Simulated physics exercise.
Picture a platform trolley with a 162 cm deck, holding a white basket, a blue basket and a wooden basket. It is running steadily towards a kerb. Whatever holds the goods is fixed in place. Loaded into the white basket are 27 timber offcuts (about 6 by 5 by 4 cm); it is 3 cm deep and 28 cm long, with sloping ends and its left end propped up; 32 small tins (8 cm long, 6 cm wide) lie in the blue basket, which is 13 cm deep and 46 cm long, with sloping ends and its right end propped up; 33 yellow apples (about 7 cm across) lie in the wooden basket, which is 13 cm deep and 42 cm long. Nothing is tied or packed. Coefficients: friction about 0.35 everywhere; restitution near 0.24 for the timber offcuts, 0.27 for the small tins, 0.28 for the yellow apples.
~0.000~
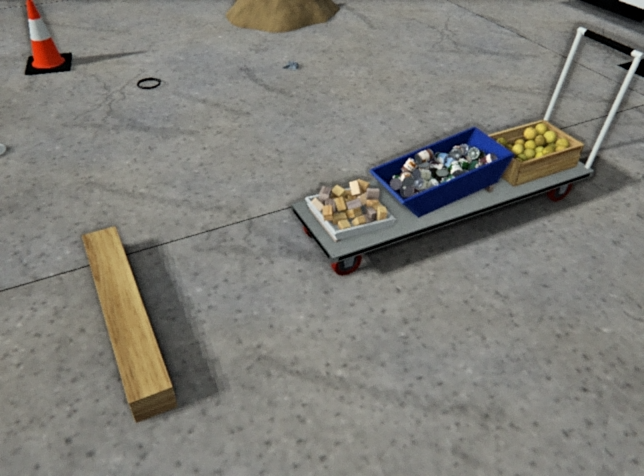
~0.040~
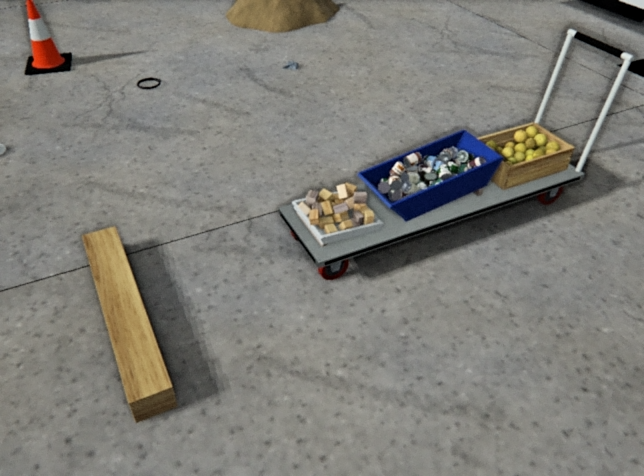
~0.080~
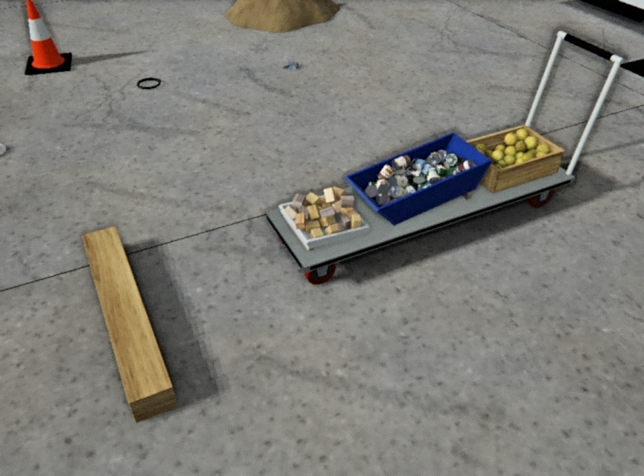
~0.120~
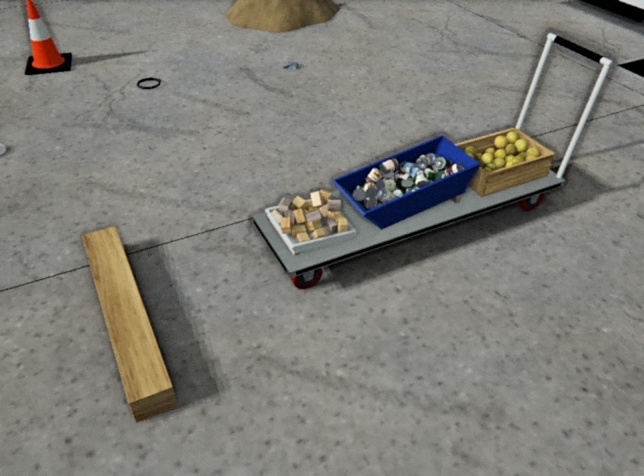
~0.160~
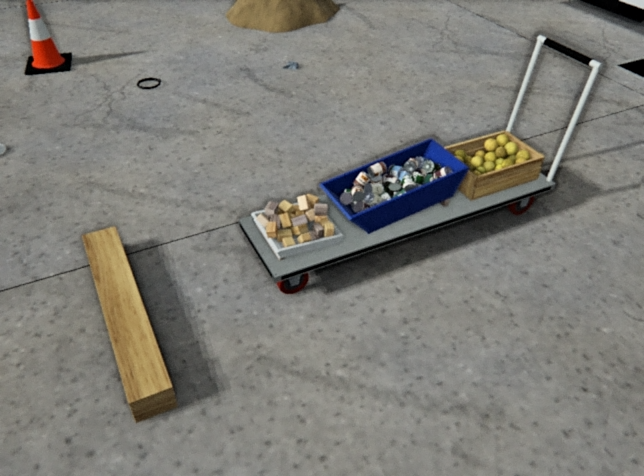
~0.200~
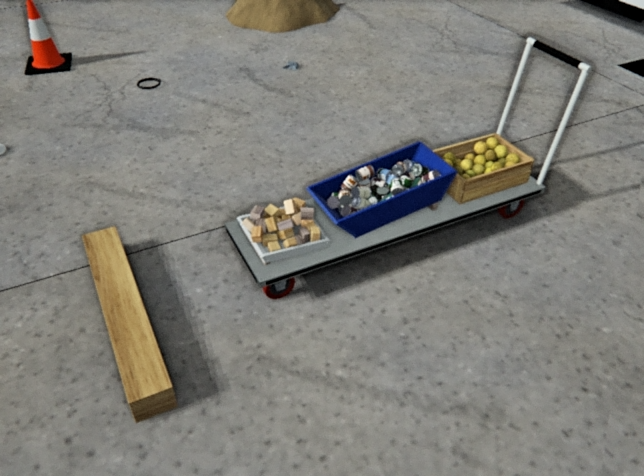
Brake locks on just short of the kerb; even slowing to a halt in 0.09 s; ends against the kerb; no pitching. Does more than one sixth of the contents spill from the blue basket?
Kept in: Beyond five sixths.
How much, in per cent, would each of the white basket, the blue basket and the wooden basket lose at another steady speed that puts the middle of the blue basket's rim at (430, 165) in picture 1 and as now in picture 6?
That would give white basket 20 %, blue basket 0 % and wooden basket 0 %.
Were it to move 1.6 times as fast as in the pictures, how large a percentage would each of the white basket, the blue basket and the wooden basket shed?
White basket 40, blue basket 30, wooden basket 0 per cent.
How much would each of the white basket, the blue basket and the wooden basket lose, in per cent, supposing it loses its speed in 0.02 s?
You'd end up with white basket at 30 %, blue basket at 10 % and wooden basket at 0 %.
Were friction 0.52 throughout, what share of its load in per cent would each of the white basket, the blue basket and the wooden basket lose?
White basket 30%, blue basket 0%, wooden basket 0%.
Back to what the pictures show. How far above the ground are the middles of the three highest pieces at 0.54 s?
Close to 34 cm up.
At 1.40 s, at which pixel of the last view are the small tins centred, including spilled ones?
(259, 229).
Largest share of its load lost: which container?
White basket.
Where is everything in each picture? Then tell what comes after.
In the first frame (places track the rim corner closest to us here), blue basket (404, 201); white basket (336, 232); 86 cm to go; all still inside.
The second frame shows blue basket (391, 205); white basket (322, 236); 79 cm to go.
The third frame shows blue basket (378, 209); white basket (308, 241); 72 cm to go.
The fourth frame shows blue basket (365, 213); white basket (294, 246); 65 cm to go.
The fifth frame shows blue basket (351, 217); white basket (279, 250); 58 cm to go.
The sixth frame shows blue basket (337, 222); white basket (264, 255); 51 cm to go; all still inside.
After 0.44 s, the brake bites.
After 0.54 s, the white basket is down by 1 of 27, the blue basket has all 32 and the wooden basket has all 33.
After 0.66 s, the white basket is down by 5 of 27, the blue basket has all 32 and the wooden basket has all 33.
After 0.89 s, the white basket is down by 5 of 27, the blue basket has all 32 and the wooden basket has all 33.
Final count (at 1.40 s), the white basket is down by 5 of 27, the blue basket has all 32 and the wooden basket has all 33. Asked share, 0 of 32, 0 per cent.
